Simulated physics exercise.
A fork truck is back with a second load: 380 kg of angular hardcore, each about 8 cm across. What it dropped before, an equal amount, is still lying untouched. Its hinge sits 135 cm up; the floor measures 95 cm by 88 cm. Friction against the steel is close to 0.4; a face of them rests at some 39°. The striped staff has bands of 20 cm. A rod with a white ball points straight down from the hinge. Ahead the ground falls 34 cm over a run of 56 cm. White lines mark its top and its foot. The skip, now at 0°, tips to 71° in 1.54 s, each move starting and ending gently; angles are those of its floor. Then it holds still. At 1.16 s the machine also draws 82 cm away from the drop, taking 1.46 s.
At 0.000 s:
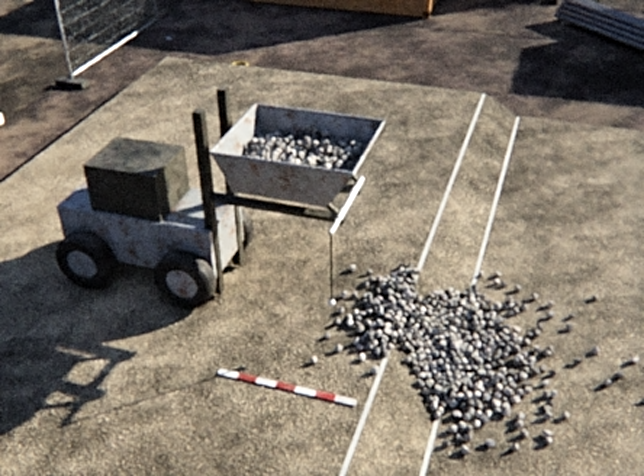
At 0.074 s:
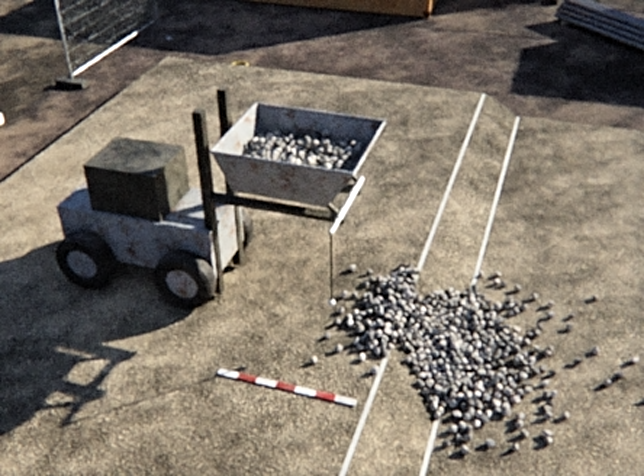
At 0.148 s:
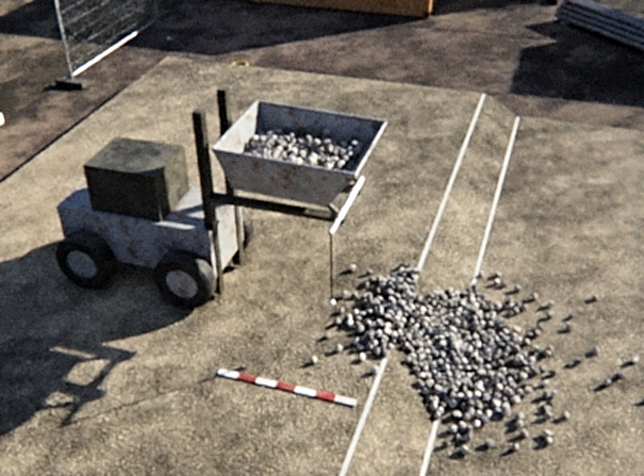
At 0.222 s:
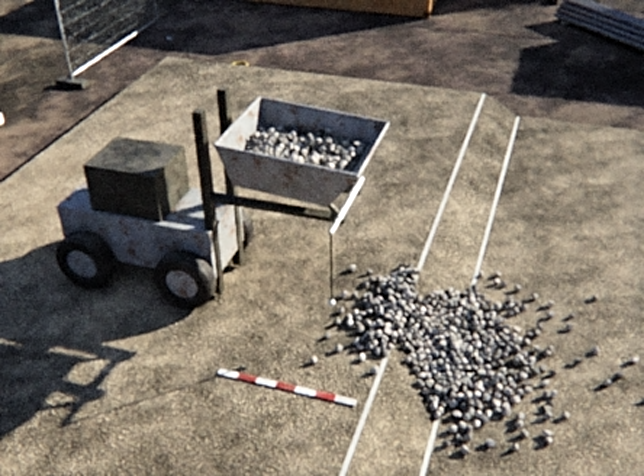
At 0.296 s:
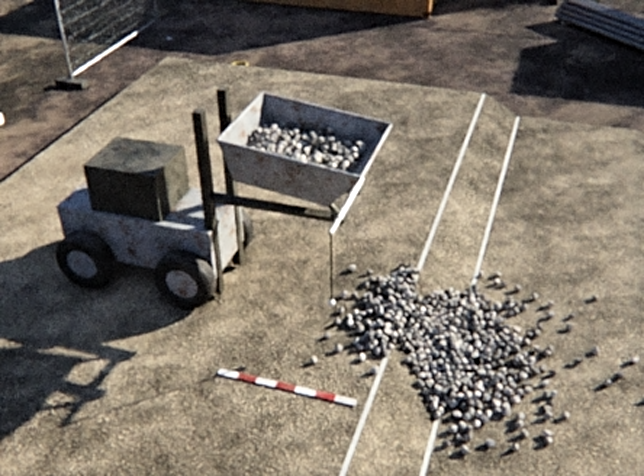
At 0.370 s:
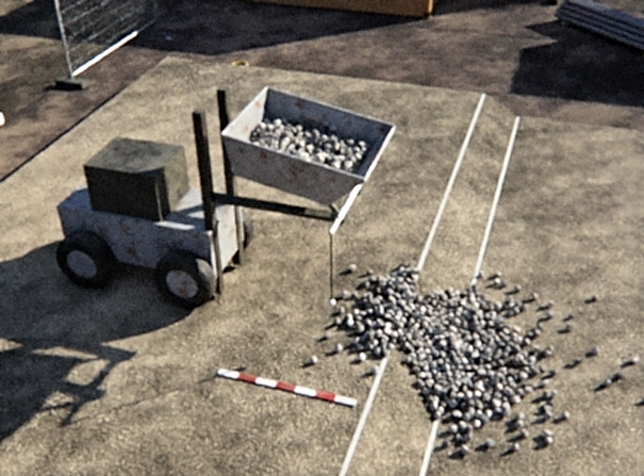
Paved yard with a small four-wheeled machine slowly tilting its raised skip of grey stones, a stone heap lying on the ground.
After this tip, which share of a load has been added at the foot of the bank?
Close to 23 parts in a hundred.
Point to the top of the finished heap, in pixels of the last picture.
Near (375, 301).
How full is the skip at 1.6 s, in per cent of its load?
It holds some 90 per cent.
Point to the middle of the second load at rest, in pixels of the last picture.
Near (433, 324).
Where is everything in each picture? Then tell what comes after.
In the first picture, the skip is at 0°, its lip at (353, 174); the top of the load is at (299, 142). The earlier load is highest near (391, 302), 10 cm above ground level, 50 % on the top or the slope, 50 % at the foot of the bank.
In the second picture, the skip is at 0°, its lip at (354, 174); the top of the load is at (293, 141); the stones move at 0.1 m/s on average.
The third picture shows lip at (356, 175), floor tilted 2°, highest stones at (287, 139); the stones move at 0.3 m/s on average.
The fourth picture shows lip at (358, 176), floor tilted 4°, highest stones at (281, 138); the stones move at 0.4 m/s on average.
The fifth picture shows lip at (361, 178), floor tilted 7°, highest stones at (283, 135); the stones move at 0.5 m/s on average.
In the sixth picture, the skip is at 10°, its lip at (365, 180); the top of the load is at (274, 130); the stones move at 0.6 m/s on average.
After 1.2 s the floor is at 60°; in per cent of one load, 100 in the skip, 50 on the top or the slope, 50 at the foot of the bank; the foremost stones are at (605, 366).
After 1.6 s the floor is at 71°; in per cent of one load, 89 in the skip, 62 on the top or the slope, 50 at the foot of the bank; the foremost stones are at (605, 366).
After 3.1 s the floor is at 71°; in per cent of one load, 34 in the skip, 94 on the top or the slope, 72 at the foot of the bank; the foremost stones are at (605, 366).
After 5.7 s the floor is at 71°; in per cent of one load, 29 in the skip, 99 on the top or the slope, 72 at the foot of the bank; the foremost stones are at (605, 366). Net gain at the foot of the bank, 23.
